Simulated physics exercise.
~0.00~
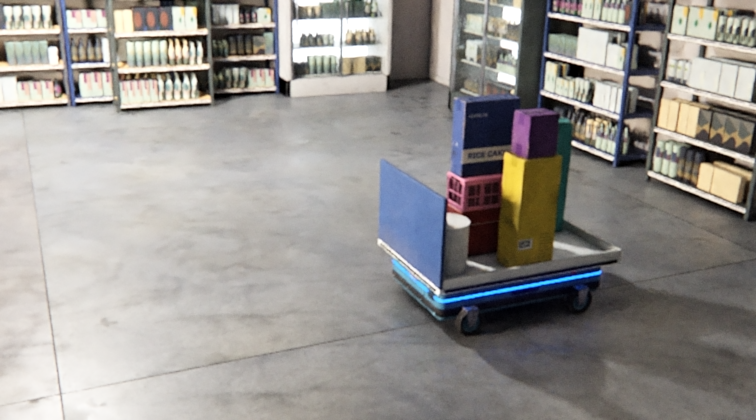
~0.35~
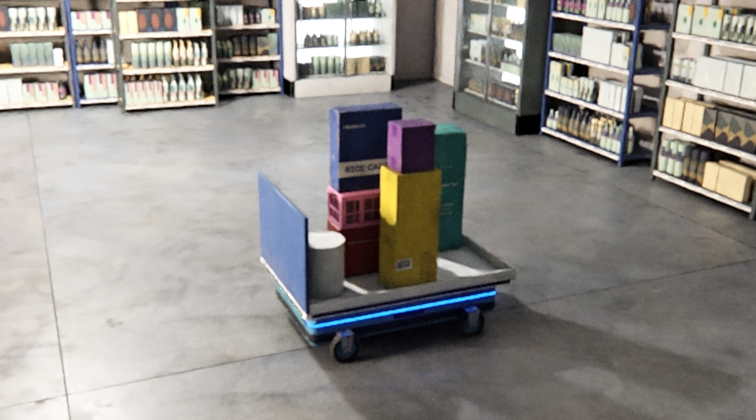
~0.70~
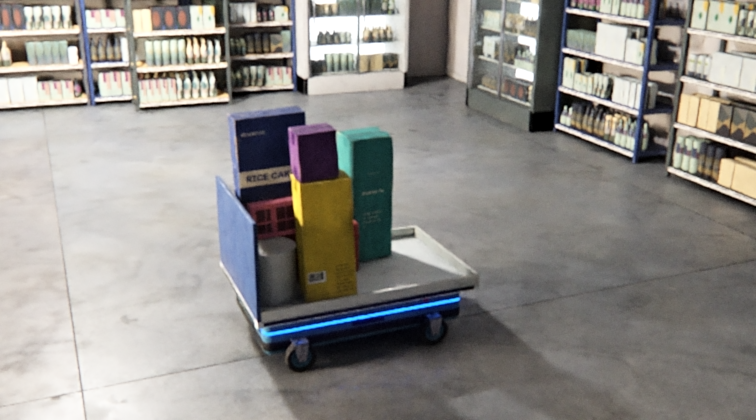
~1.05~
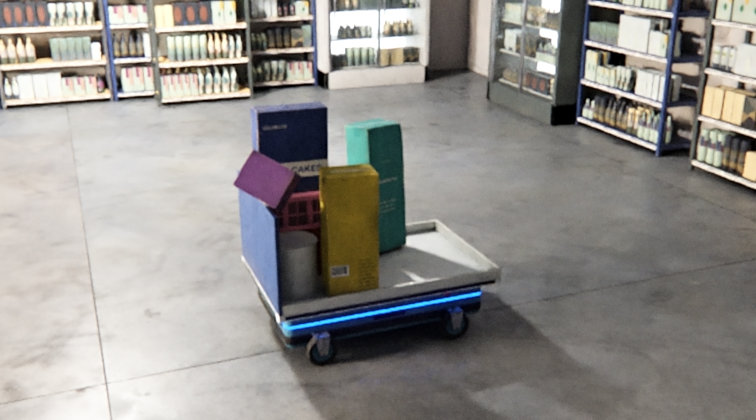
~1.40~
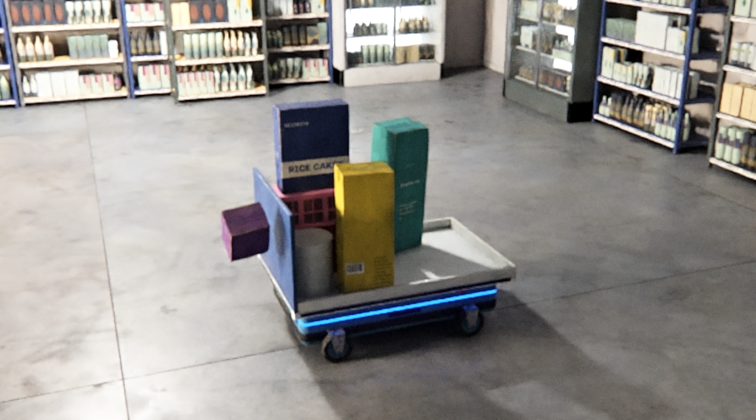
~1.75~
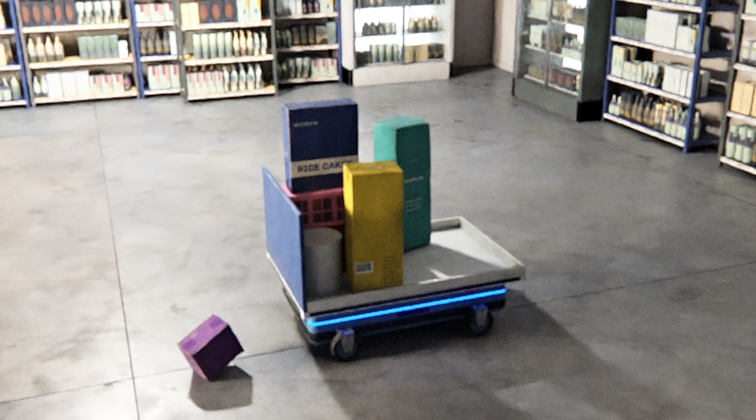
A flat cart with a glowing blue strip rolls left across a grey shop floor, seen from slightly above, with stocked shelves behind. Behind its tall blue end board on the left stand a blue box, a pink crate over a red toolbox, a pale pail, a yellow box with a purple parcel on top, and a turquoise box. As the cart comes to a halt, the purple parcel slides off the yellow box and tips left over the board. It tumbles down outside the cart and ends on the floor at left, while the rest stays aboard.
